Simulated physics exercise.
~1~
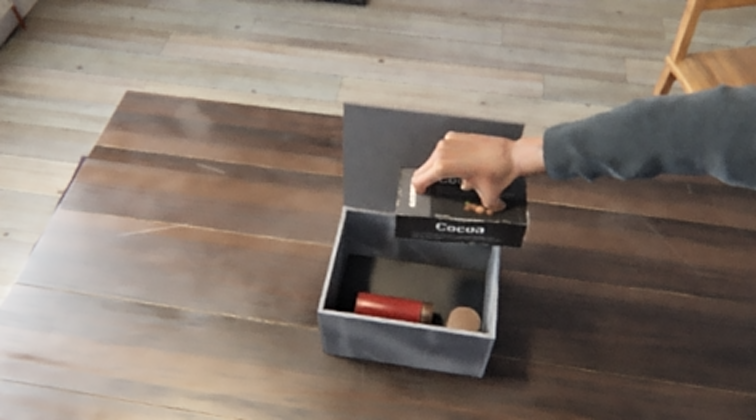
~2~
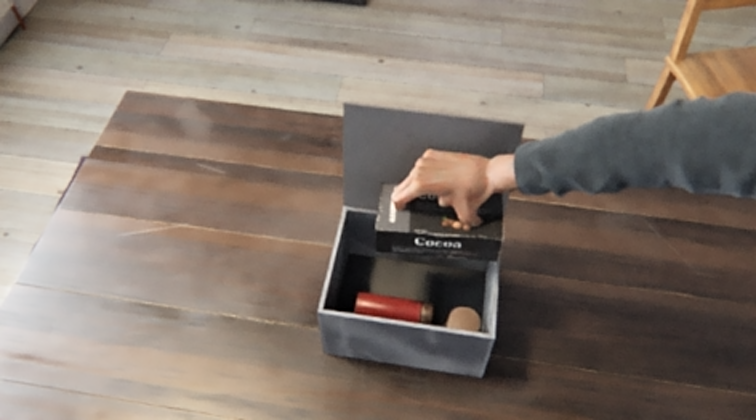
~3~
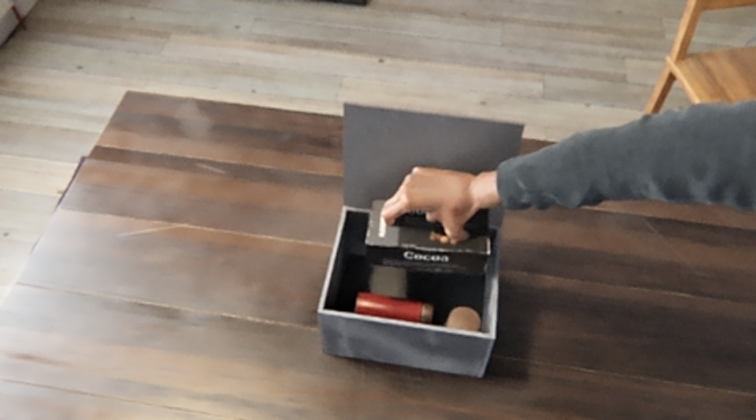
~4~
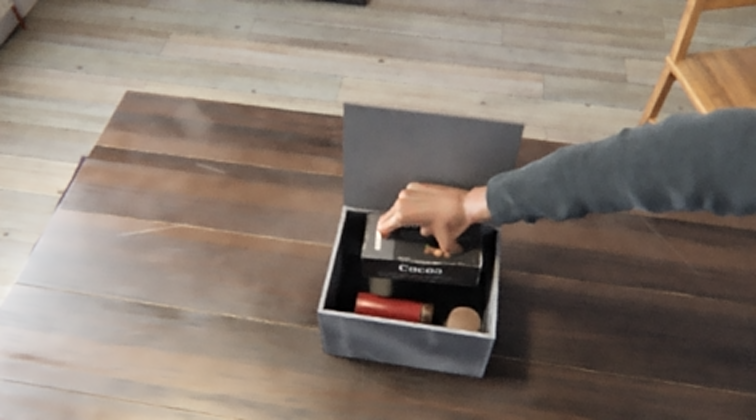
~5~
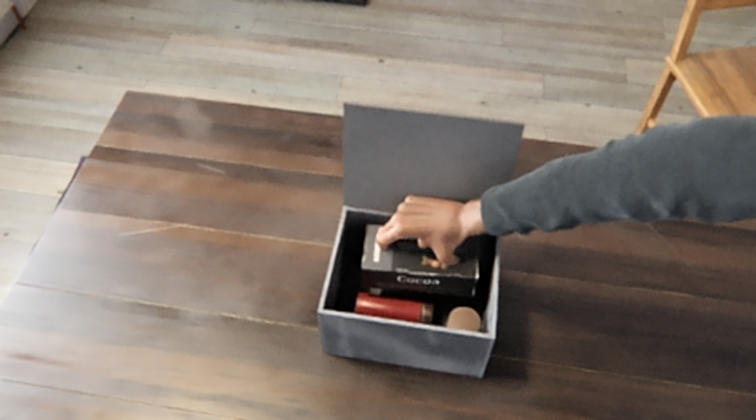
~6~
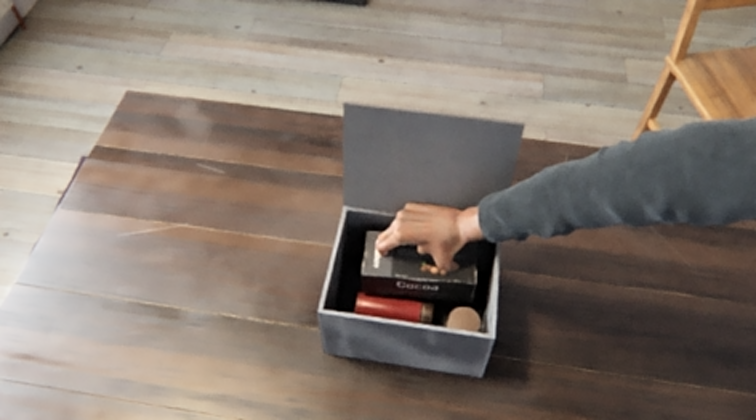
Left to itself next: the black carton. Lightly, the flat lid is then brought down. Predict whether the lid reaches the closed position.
Closed.
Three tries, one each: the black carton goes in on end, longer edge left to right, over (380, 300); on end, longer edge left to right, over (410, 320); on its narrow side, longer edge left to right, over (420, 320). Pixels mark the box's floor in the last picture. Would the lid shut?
In case one it remains open, in case two it remains open and in case three it ends up closed.
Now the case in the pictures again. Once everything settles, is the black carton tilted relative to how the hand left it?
Simply put, the black carton remains unturned.
Then, 0.90 s after the last picture, lid starting down; black carton slid a little near (415, 286); red shaker rolled about its own width.
Then, 1.60 s after the last picture, lid 57° above the rim; black carton slid a little near (415, 286); red shaker rolled about its own width.
Then, 2.00 s after the last picture, lid 17° above the rim; black carton slid a little near (415, 286); red shaker rolled about its own width.
At rest, lid shut; moved from the start, black carton and red shaker; brown shaker in place. Seen from the same camera at the end, black carton near (415, 286).
